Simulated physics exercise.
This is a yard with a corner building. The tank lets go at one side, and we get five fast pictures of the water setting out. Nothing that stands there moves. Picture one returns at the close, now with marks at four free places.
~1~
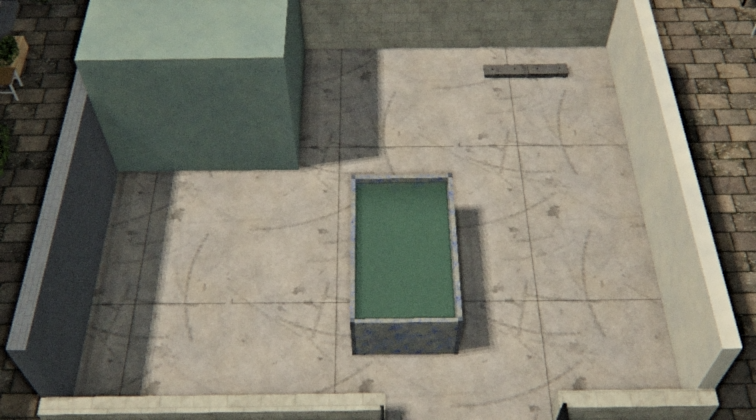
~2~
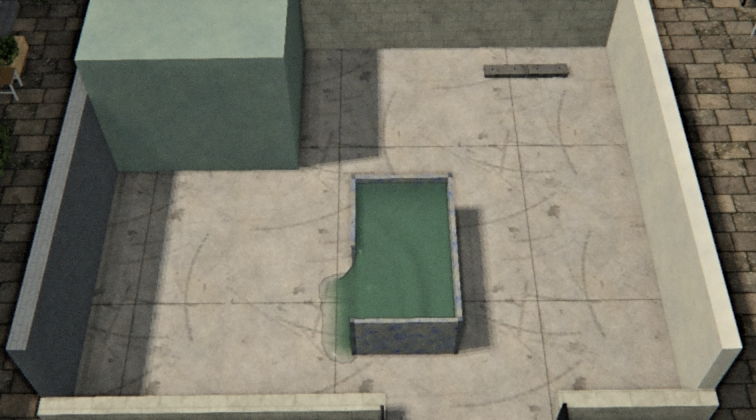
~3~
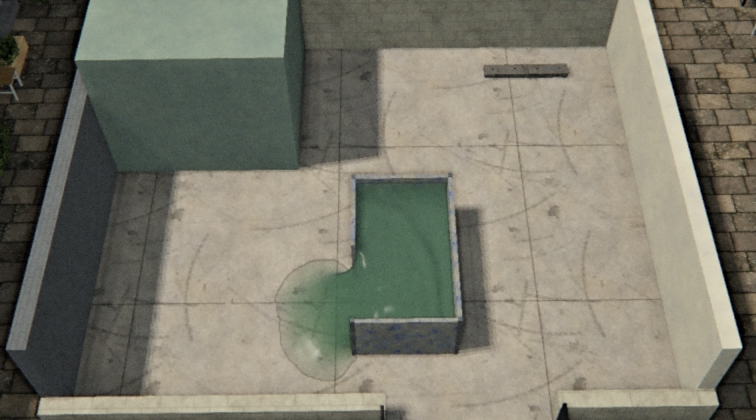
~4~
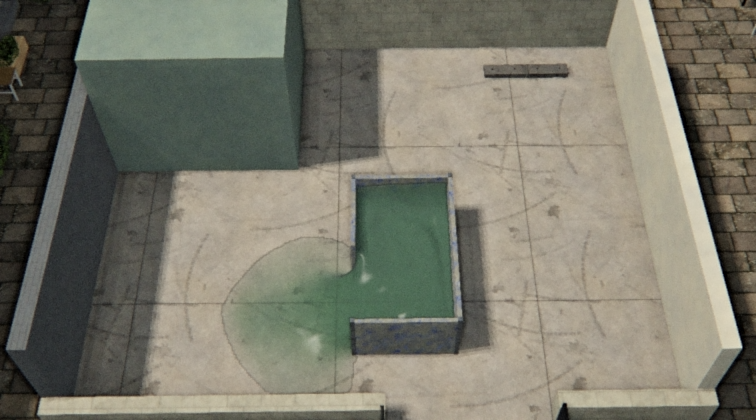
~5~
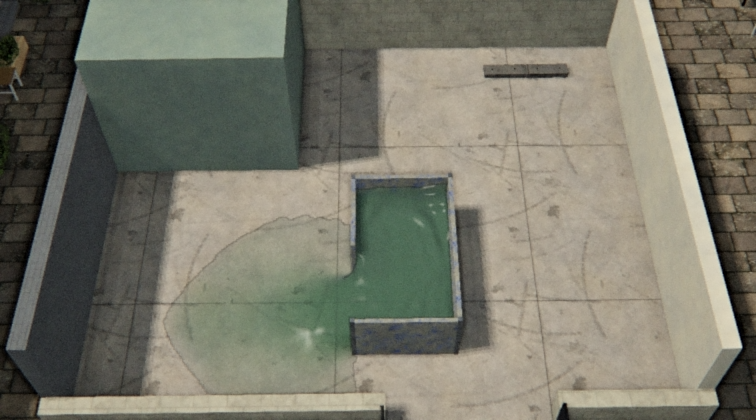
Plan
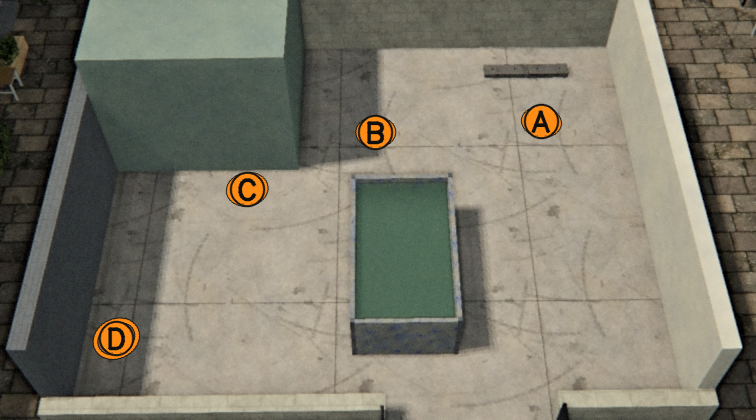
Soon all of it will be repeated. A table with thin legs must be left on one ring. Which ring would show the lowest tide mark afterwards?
Take B.
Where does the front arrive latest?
Ring A.
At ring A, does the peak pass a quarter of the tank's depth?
No.
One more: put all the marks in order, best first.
The order is B, A, C, D.
On the marked copy, A at (541, 121); B at (375, 132); C at (247, 189); D at (116, 338).
If A is chosen, the water peaks at about 9 % of the depth that stood in the tank.
If B is chosen, the water peaks at about 5 % of the depth that stood in the tank.
If C is chosen, the water peaks at about 22 % of the depth that stood in the tank.
If D is chosen, the water peaks at about 55 % of the depth that stood in the tank.
